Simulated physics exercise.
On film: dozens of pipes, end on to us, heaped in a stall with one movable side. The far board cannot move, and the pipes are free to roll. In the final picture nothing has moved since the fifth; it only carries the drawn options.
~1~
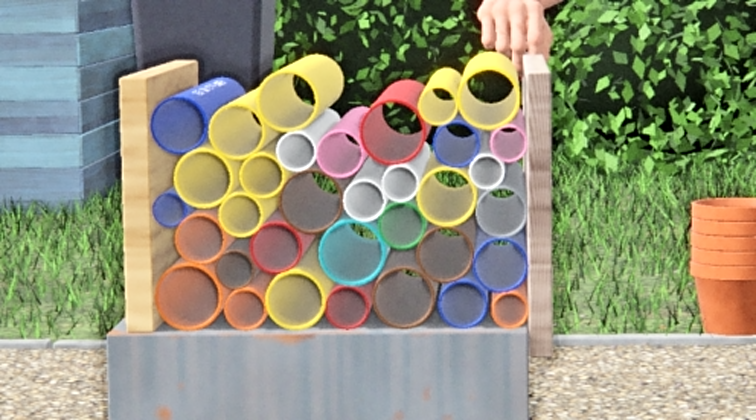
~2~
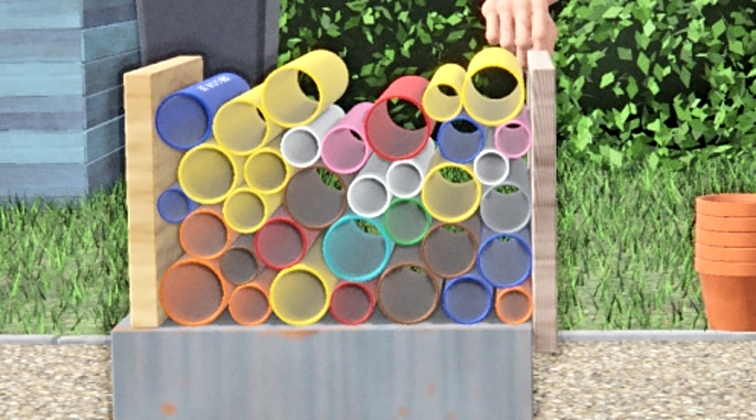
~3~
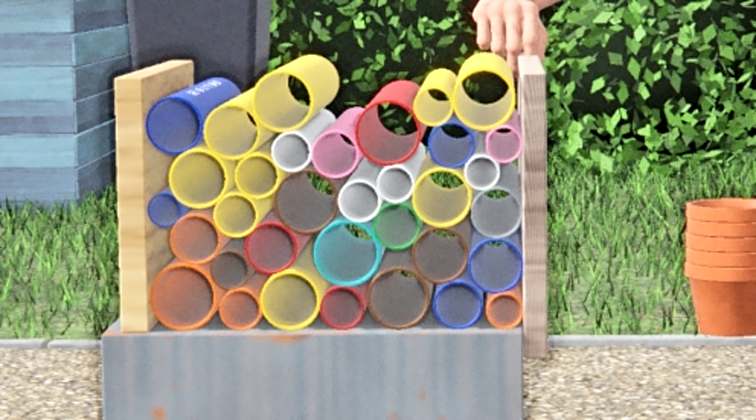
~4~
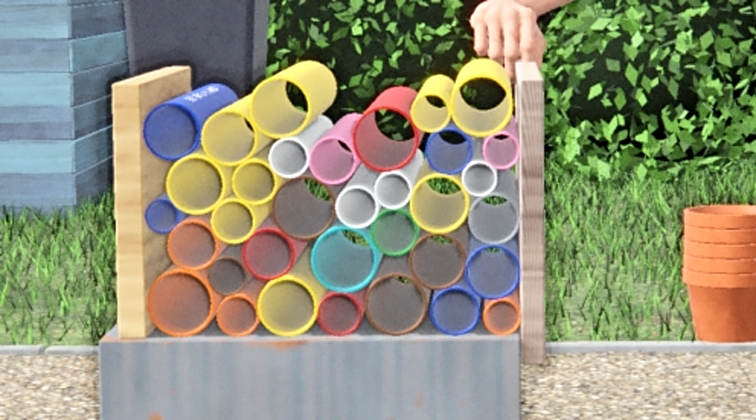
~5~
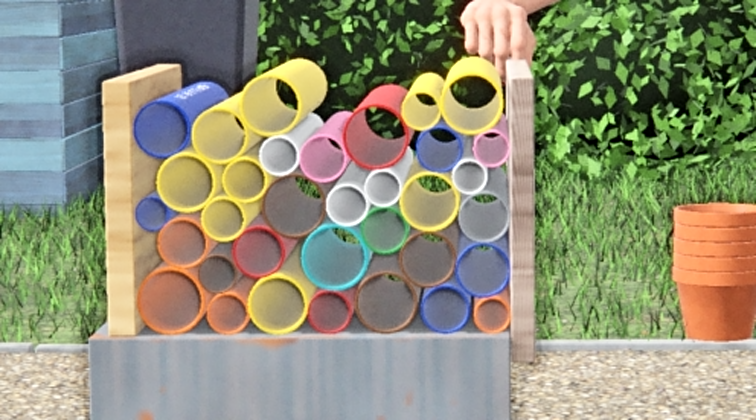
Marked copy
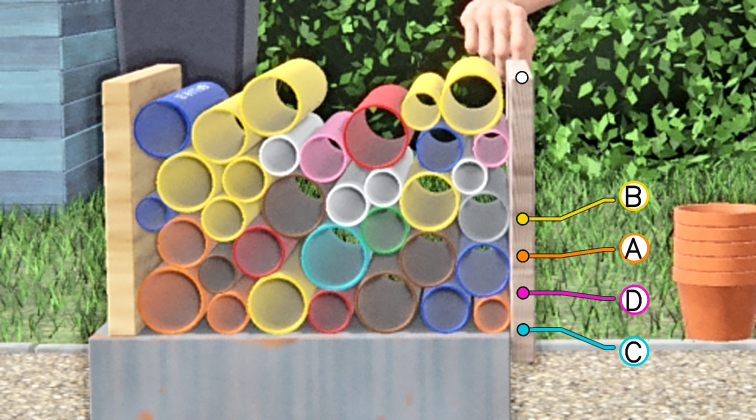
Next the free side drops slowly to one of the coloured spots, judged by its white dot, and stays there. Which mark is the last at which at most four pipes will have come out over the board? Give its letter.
Down to B.
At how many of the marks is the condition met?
The number is one.
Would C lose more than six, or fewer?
More than six.
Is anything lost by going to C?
Yes.
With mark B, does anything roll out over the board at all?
Yes, at B.
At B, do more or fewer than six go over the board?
It loses fewer than six.
On the marked copy, A at (523, 256); B at (523, 219); C at (523, 329); D at (523, 293); the white dot at (522, 77).
Following B. Soon after the start, top of the board (510, 145).
Later, top of the board (510, 218).
In the end, top of the board (510, 218), two out over the board.
As for the rest, A more than four out over the board; C more than four out over the board; D more than four out over the board.
